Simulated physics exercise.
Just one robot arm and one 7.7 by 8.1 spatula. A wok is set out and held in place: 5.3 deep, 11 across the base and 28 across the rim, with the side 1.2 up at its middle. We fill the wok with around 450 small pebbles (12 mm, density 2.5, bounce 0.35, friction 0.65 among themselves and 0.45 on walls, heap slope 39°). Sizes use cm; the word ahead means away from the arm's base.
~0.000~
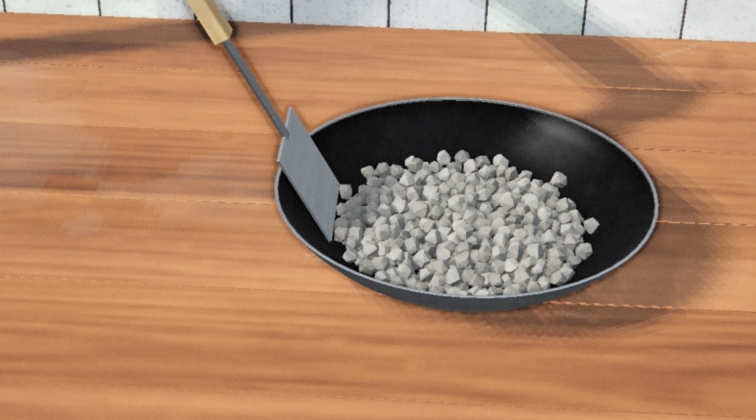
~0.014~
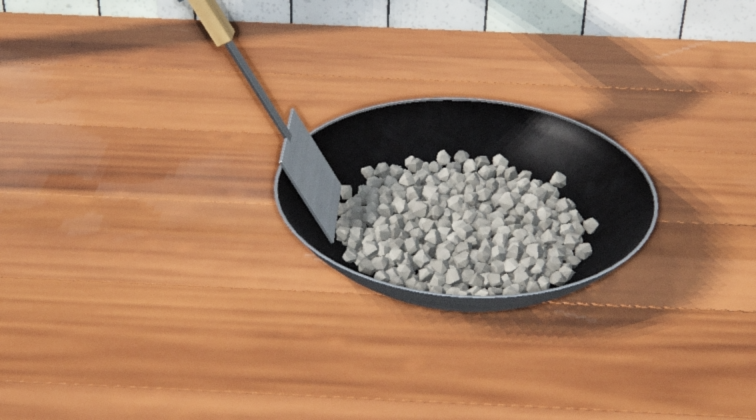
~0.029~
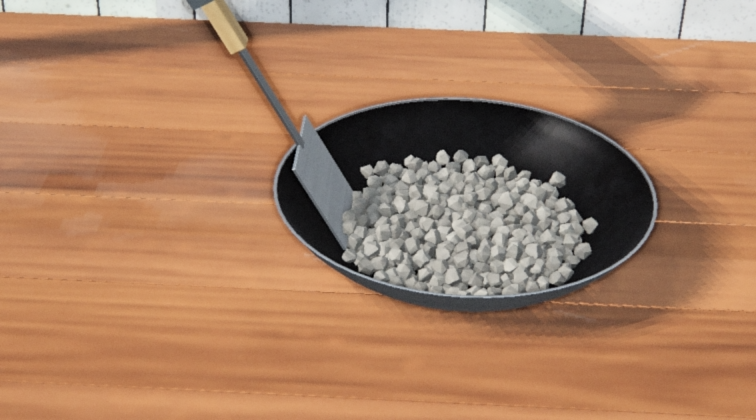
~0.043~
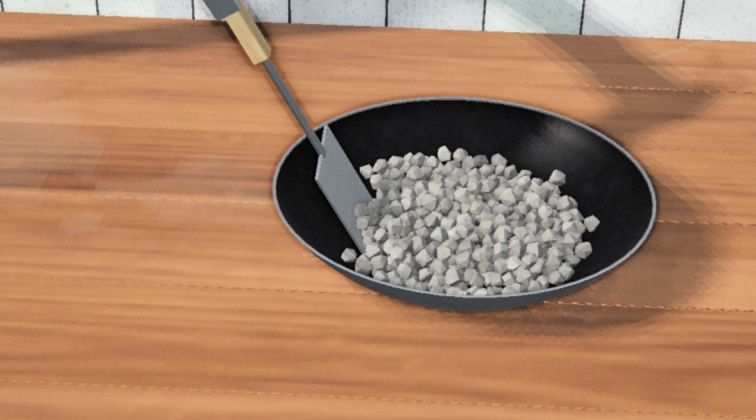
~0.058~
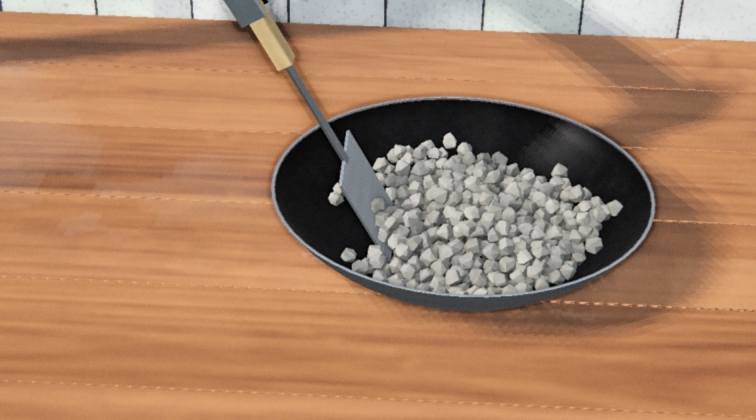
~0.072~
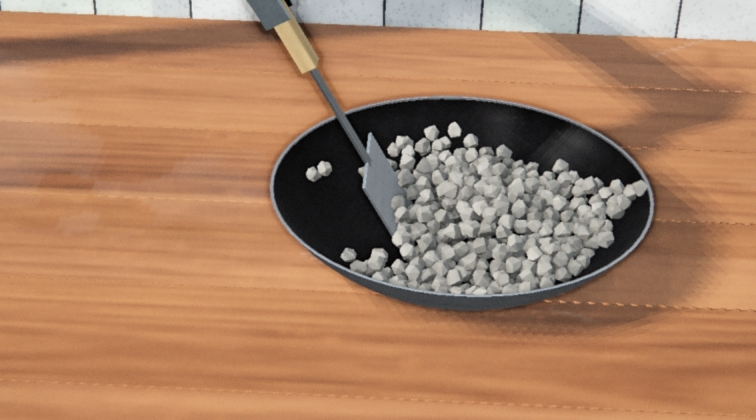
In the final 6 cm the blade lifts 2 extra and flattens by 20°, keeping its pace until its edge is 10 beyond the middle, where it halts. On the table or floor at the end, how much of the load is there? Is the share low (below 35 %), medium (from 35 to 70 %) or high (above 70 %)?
The share is medium, from 35 to 70 %.
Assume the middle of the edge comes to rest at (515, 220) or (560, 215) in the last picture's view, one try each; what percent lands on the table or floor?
Try 1: Approx. 5 %; try 2: Approx. 30 %.
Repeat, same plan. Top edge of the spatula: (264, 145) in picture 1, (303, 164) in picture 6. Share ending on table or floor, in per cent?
Some 35 percent ends up on the table or floor.
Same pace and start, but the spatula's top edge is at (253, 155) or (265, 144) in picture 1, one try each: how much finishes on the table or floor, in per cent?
Close to 45 and 45 percent respectively.
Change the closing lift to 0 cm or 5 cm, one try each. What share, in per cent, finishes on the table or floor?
Roughly 45 per cent, then 40 per cent.
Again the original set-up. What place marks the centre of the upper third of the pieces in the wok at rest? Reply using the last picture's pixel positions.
Somewhere around (505, 185) in the last picture.
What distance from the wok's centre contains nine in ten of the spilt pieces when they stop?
Around 45 centimetres from the centre.
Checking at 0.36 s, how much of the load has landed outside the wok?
Fraction noted: Close to 15 per cent.
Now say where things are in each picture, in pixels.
The spatula top edge at (284, 133), sloping 61°; upper third of the load around (460, 219), from x 340 to 590, top at y 160; 452 in the wok, in the first picture.
The spatula top edge at (286, 134), sloping 61°; upper third of the load around (460, 219), from x 340 to 590, top at y 160, in the second picture.
The spatula top edge at (299, 141), sloping 61°; upper third of the load around (458, 219), from x 350 to 590, top at y 160, in the third picture.
The spatula top edge at (321, 151), sloping 61°; upper third of the load around (465, 217), from x 350 to 595, top at y 155, in the fourth picture.
The spatula top edge at (344, 157), sloping 61°; upper third of the load around (473, 208), from x 335 to 615, top at y 140, in the fifth picture.
The spatula top edge at (367, 159), sloping 61°; upper third of the load around (488, 203), from x 315 to 640, top at y 130; 452 in the wok, in the sixth picture.
After 0.11 s, sloping 61°, highest piece 10 above the table; 447 in the wok, 5 on the blade or in flight.
After 0.14 s, sloping 56°, highest piece 13 above the table; 439 in the wok, 13 on the blade or in flight.
After 0.36 s, sloping 41°, highest piece 13 above the table; 219 in the wok, 65 on the table or floor, 168 on the blade or in flight.
After 1.41 s, sloping 41°, highest piece 6 above the table; 233 on the table or floor, 219 in the wok.
In the end, 233 on the table or floor, 219 in the wok. That is 52 % on the table or floor.
